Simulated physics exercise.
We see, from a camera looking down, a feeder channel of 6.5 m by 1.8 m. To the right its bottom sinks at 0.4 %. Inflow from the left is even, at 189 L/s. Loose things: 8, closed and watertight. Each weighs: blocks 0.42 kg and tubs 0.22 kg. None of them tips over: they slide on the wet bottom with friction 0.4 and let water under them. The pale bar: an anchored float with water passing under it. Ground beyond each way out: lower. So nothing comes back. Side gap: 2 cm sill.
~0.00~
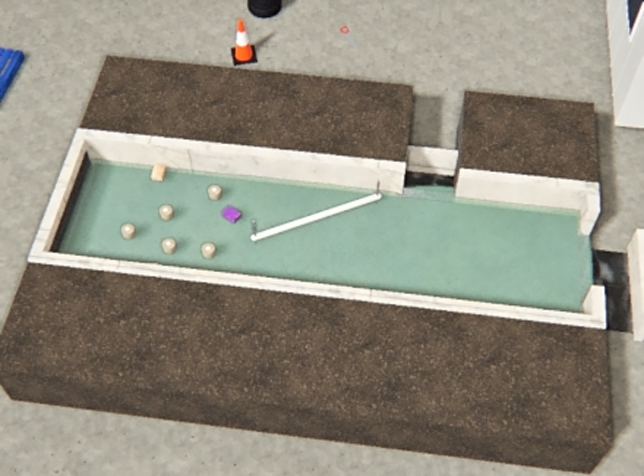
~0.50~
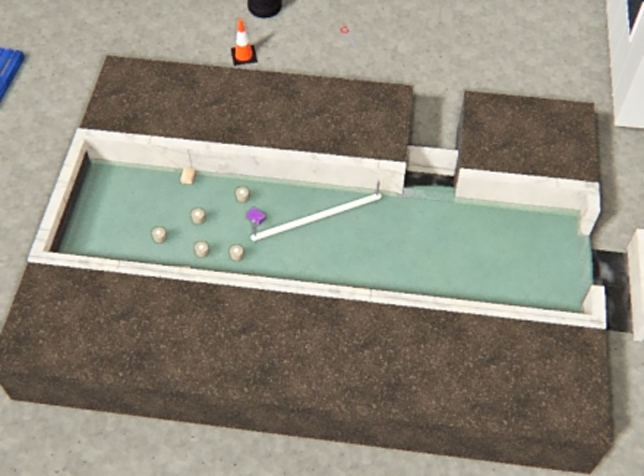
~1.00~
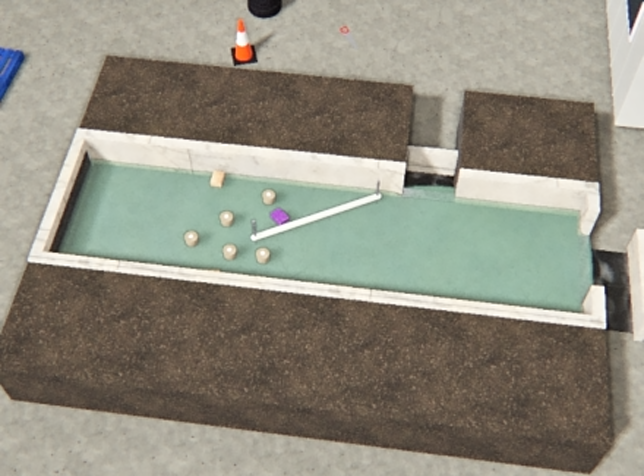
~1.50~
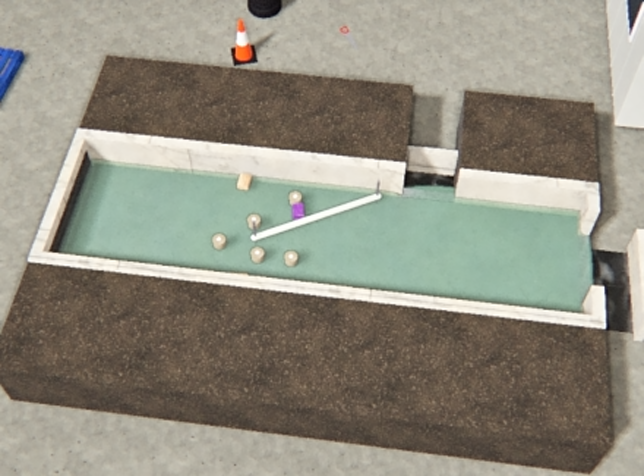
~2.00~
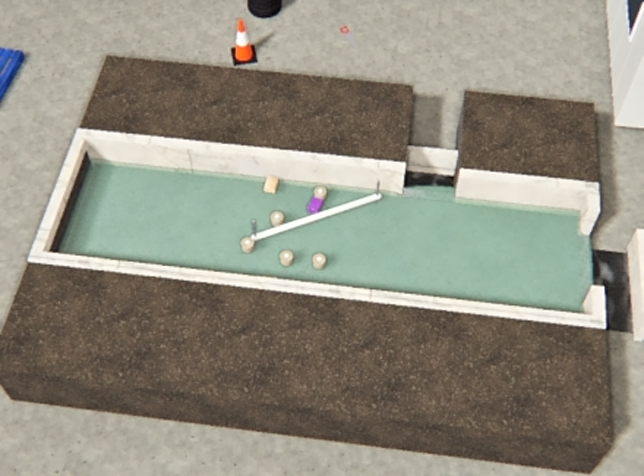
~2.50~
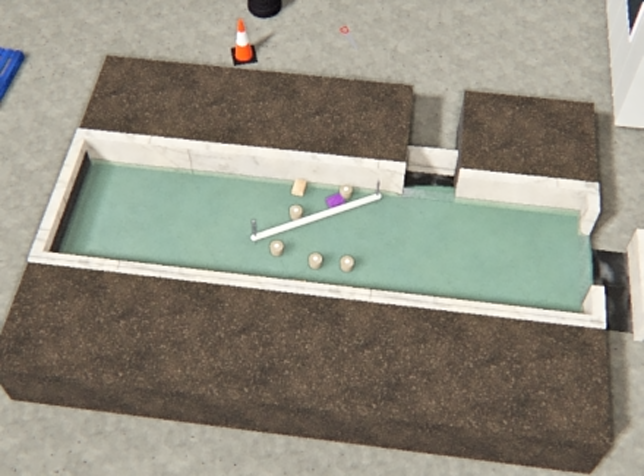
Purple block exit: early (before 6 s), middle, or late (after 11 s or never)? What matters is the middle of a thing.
It will be washed out late, if at all.
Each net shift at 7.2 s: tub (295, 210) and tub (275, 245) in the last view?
The shifts read 200 cm and 500 cm, in that sequence.
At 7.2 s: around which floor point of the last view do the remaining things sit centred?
I'd say about (437, 242) in the last view.
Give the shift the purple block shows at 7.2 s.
Shift: About 150 cm.
After 3.5 s the purple block is near (356, 193), 1.6 m from its start, afloat; 0 of 8 are out; 8 afloat.
After 7.2 s the purple block is near (356, 193), 1.6 m from its start, afloat; 0 of 8 are out; 8 afloat.
After 12.0 s the purple block is near (356, 193), 1.6 m from its start, afloat; 4 of 8 are out; 4 afloat.
After 16.0 s the purple block is near (356, 193), 1.6 m from its start, afloat; 4 of 8 are out; 4 afloat.
